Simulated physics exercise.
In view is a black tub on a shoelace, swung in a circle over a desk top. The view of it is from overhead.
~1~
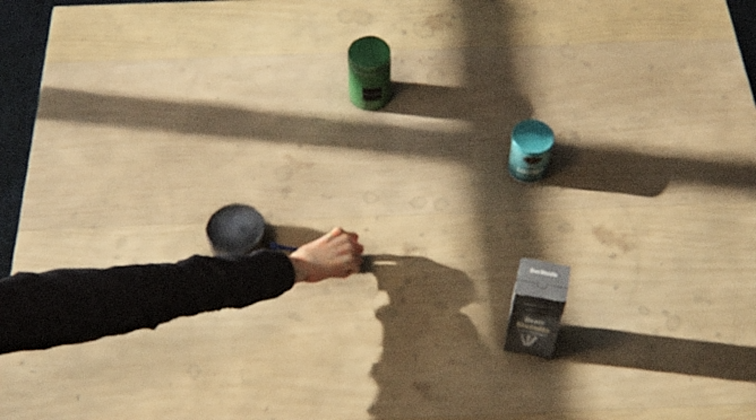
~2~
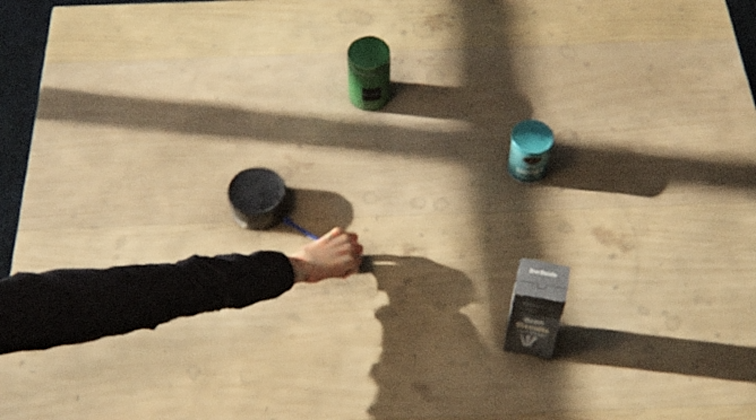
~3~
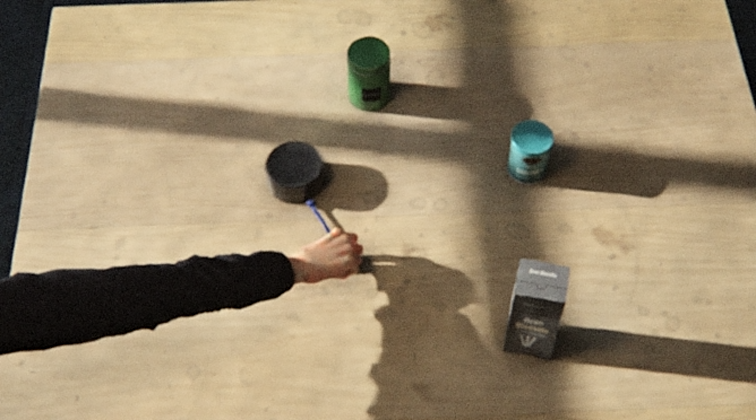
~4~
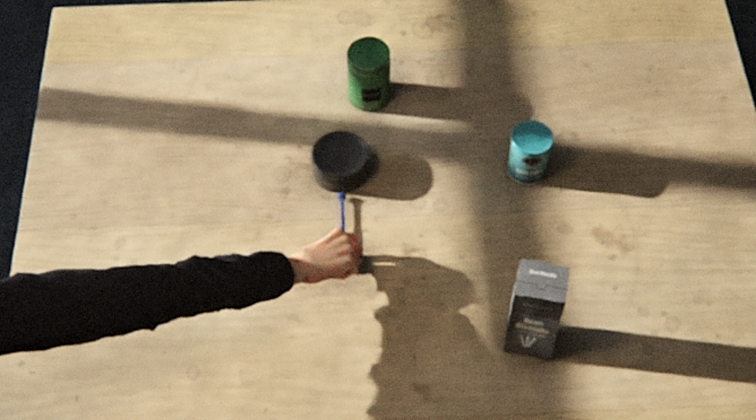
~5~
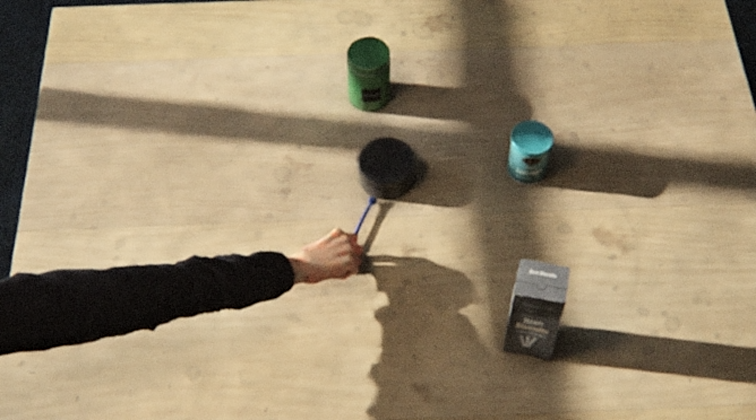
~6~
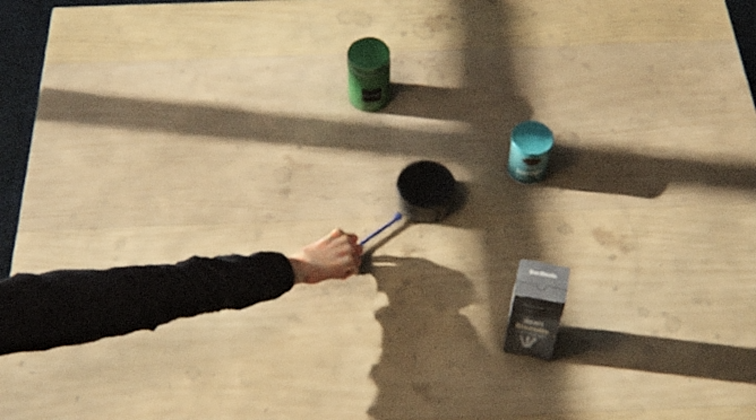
A wooden desk top crossed by long shadows is seen from overhead, in a view that stays still. A green jar stands near the top centre, a turquoise tin to the right and a grey carton at the lower right, while a dark-sleeved arm reaches in from the left. The hand holds a blue shoelace and swings a black tub clockwise, from the left, up and over to the right.
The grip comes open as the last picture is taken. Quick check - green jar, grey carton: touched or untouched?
Green jar: Untouched; grey carton: Touched.
Then, 0.08 s past the final frame, tub near (479, 259).
Then, 0.20 s past the final frame, tub near (518, 289); grey carton pushed aside.
When it is over, tub near (523, 290); grey carton pushed aside. The green jar remains clear and the grey carton takes the knock.
